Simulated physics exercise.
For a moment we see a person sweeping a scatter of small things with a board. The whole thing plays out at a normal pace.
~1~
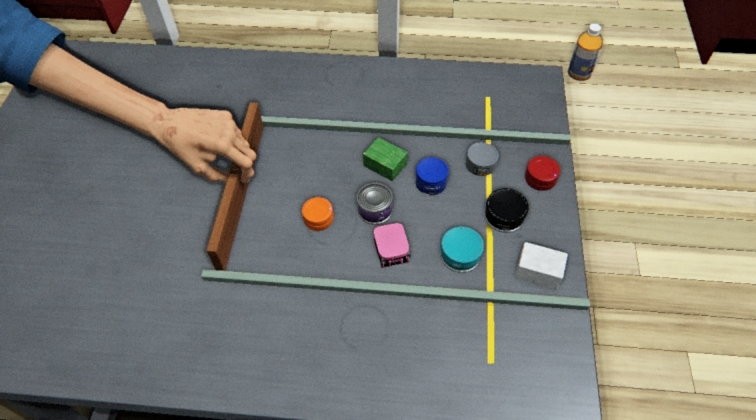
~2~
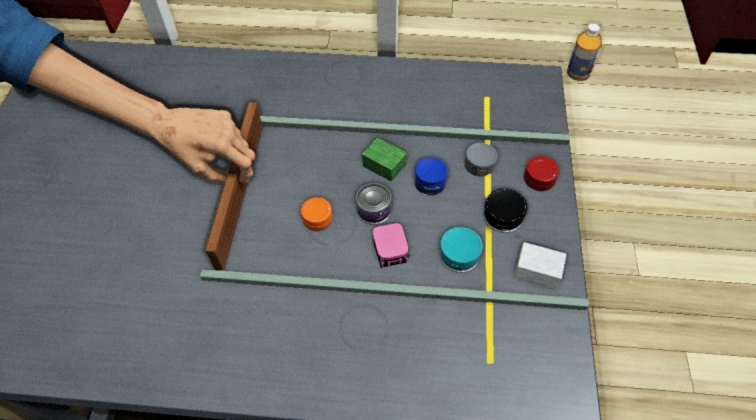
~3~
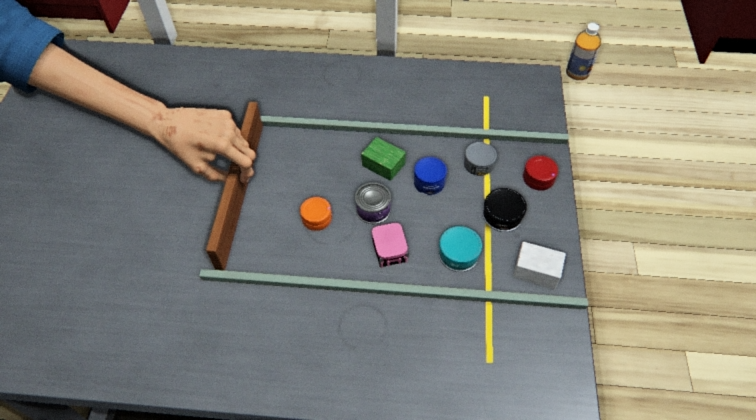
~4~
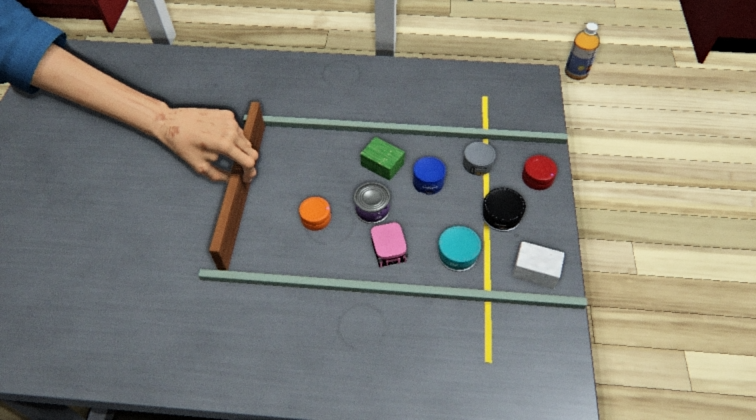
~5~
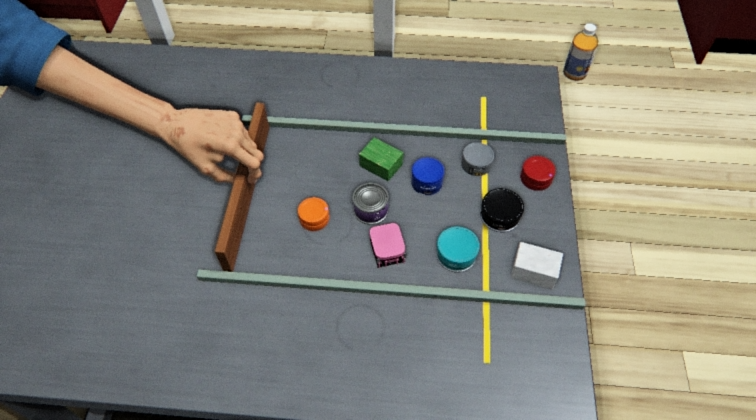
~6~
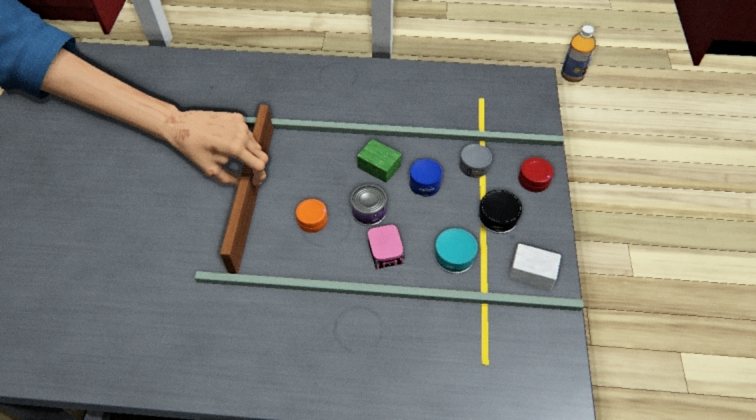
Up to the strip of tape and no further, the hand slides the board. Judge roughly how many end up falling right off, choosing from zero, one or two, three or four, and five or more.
It is zero.
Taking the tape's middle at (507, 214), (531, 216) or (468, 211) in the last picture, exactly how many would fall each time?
2, 5, 0.
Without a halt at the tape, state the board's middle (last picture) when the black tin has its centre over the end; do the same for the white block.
Roughly (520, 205); roughly (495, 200).
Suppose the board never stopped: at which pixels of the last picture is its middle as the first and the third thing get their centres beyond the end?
Near (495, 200) and (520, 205).
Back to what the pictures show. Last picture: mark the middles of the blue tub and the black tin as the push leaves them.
Around (523, 184), then around (537, 218).
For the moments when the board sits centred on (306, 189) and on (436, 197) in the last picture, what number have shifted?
First 1, then 7.
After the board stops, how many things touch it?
Count: 4.
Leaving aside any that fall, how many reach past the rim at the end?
It totals 2.
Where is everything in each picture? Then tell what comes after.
The first picture shows red lid (542, 174); white block (541, 266); black tin (506, 211); board (238, 182); tape (489, 211).
The second picture shows white block (540, 266); purple pot (374, 204).
The third picture shows black tin (504, 210); pink case (390, 245).
The fourth picture shows red lid (539, 173); grey tub (479, 159).
The fifth picture shows white block (536, 266); green block (381, 159).
The sixth picture shows red lid (536, 175); white block (534, 267); black tin (500, 212); board (250, 185); tape (483, 212).
Soon after, none off yet; red lid at rest near (536, 175); white block at rest near (534, 267); black tin at rest near (500, 212).
Then, none off yet; red lid at rest near (536, 175); white block moving near (540, 268); black tin moving near (504, 213).
At rest, the number that fall off is zero.
